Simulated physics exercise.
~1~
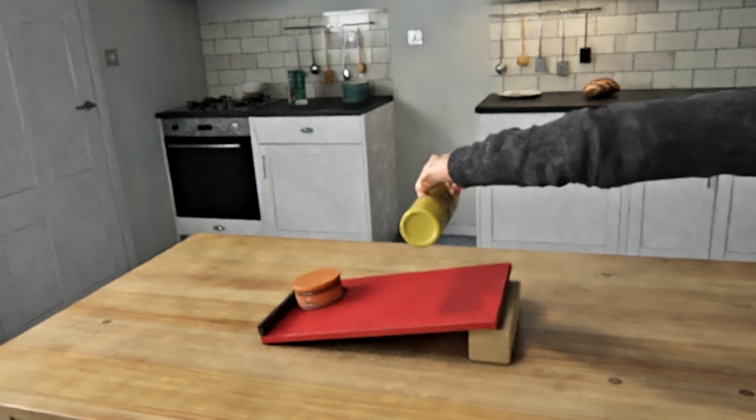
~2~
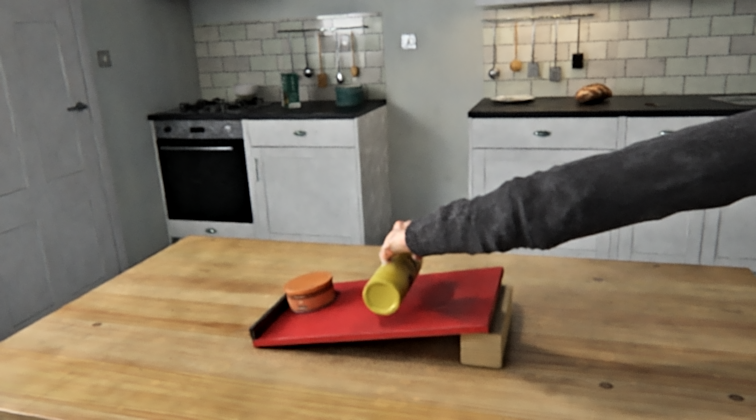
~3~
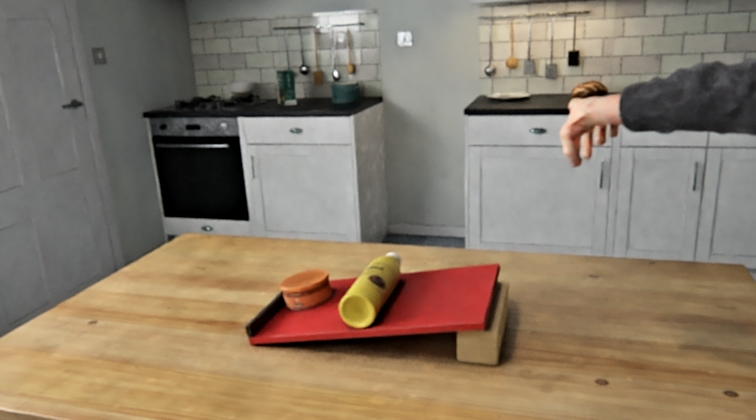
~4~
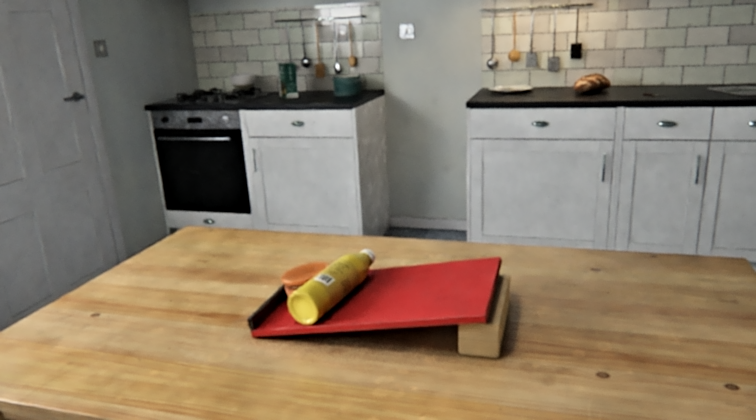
In this clip, a hand lowers a yellow bottle on its side onto a sloping red board with an orange tub near its lower end, then lets go and withdraws; the bottle rolls down leftward, ending beside the tub, which stays in place.
